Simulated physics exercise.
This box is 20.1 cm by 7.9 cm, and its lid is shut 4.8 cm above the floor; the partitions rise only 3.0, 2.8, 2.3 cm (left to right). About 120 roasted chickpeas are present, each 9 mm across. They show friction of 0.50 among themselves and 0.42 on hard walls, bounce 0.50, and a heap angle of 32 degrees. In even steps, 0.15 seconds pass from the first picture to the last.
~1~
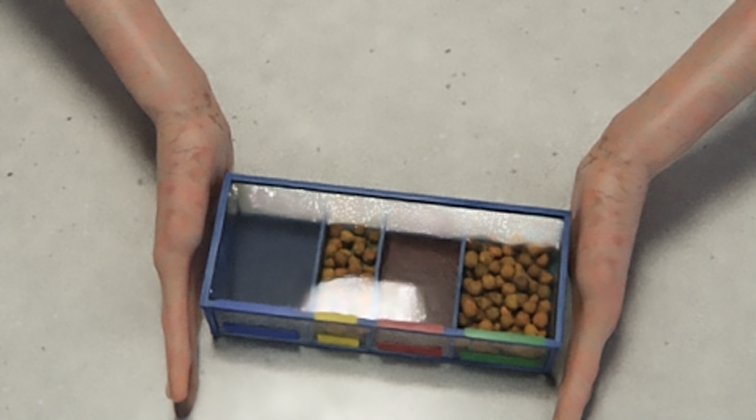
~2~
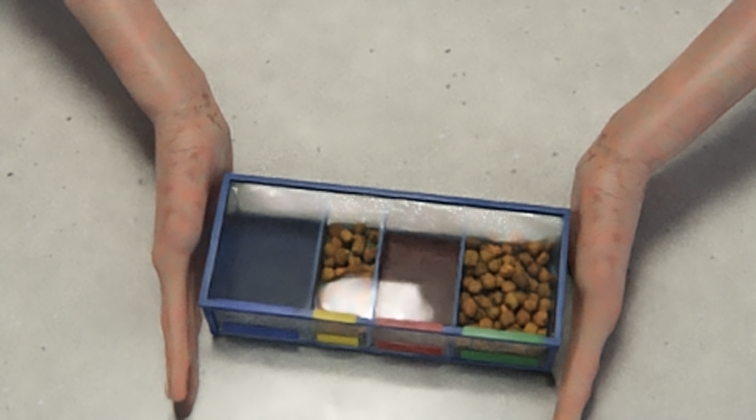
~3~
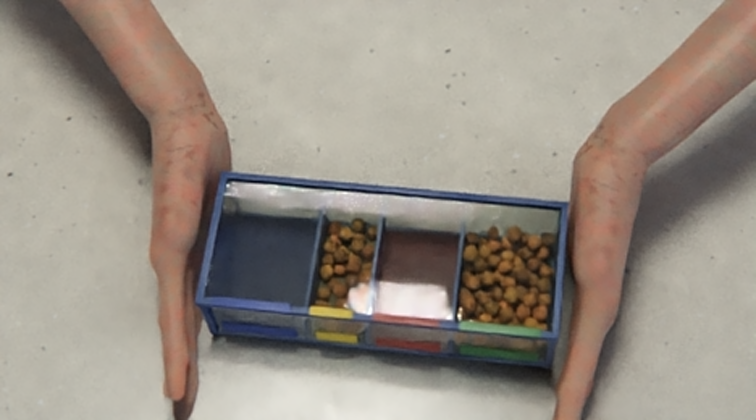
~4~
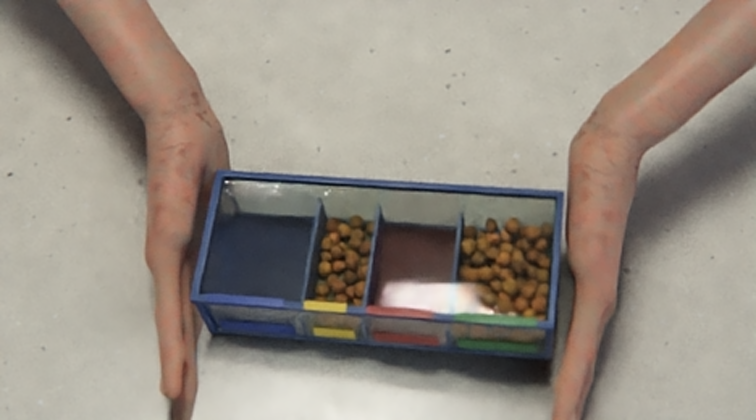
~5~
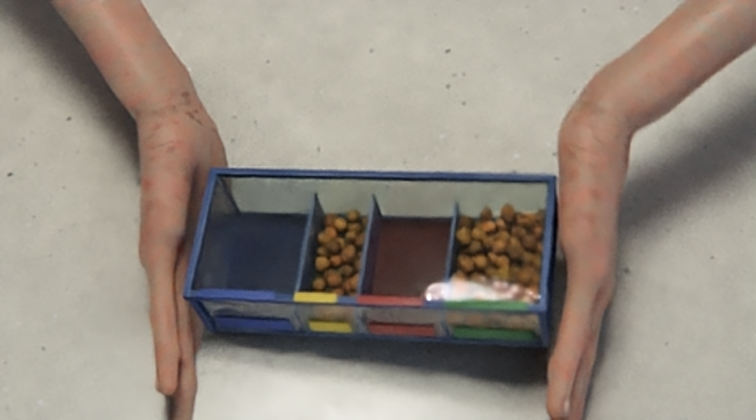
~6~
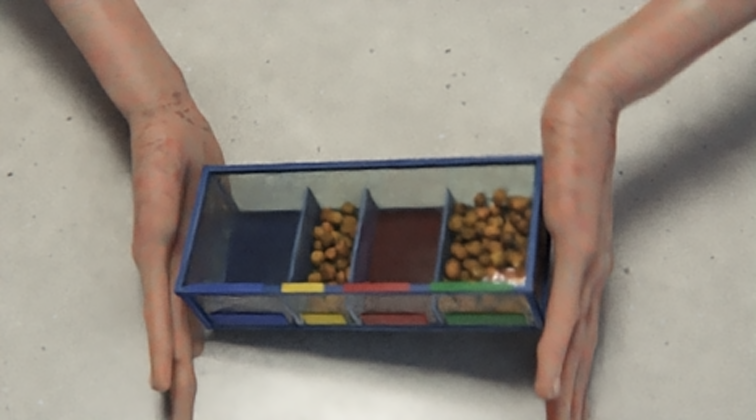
The clip shows two hands holding a clear, blue-edged box with four compartments, brown balls filling the yellow- and green-marked ones, as they gradually tilt it, the right end rising slightly and the balls staying in their compartments.
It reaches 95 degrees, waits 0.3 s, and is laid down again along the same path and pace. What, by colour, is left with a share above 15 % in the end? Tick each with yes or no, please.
Red - yes; blue - yes; green - no; yellow - yes.
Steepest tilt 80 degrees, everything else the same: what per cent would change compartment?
About 55 per cent.
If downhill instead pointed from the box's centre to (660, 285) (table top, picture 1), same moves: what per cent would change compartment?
About 20 per cent.
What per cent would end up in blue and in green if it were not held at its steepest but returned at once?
Blue 20, green 5.
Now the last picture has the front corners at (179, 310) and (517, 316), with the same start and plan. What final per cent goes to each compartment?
Red 20, blue 40, green 5, yellow 40.
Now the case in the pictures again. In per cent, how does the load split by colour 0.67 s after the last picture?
Shares - red: 25; blue: 15; green: 10; yellow: 50.
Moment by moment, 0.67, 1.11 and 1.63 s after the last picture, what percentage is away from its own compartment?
Taking the three times in turn, it reads 65, 75 and 75.
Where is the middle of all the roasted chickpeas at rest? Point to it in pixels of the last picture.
Close to pixel (346, 257).
Then, 0.67 s after the last picture, tilt 95 degrees; red 25 %, blue 15 %, green 10 %, yellow 50 %.
Then, 1.11 s after the last picture, tilt 54 degrees; red 20 %, blue 25 %, green 5 %, yellow 50 %.
Then, 1.63 s after the last picture, tilt 0 degrees; red 20 %, blue 25 %, green 5 %, yellow 50 %.
In the end, red 20 %, blue 25 %, green 5 %, yellow 50 %.
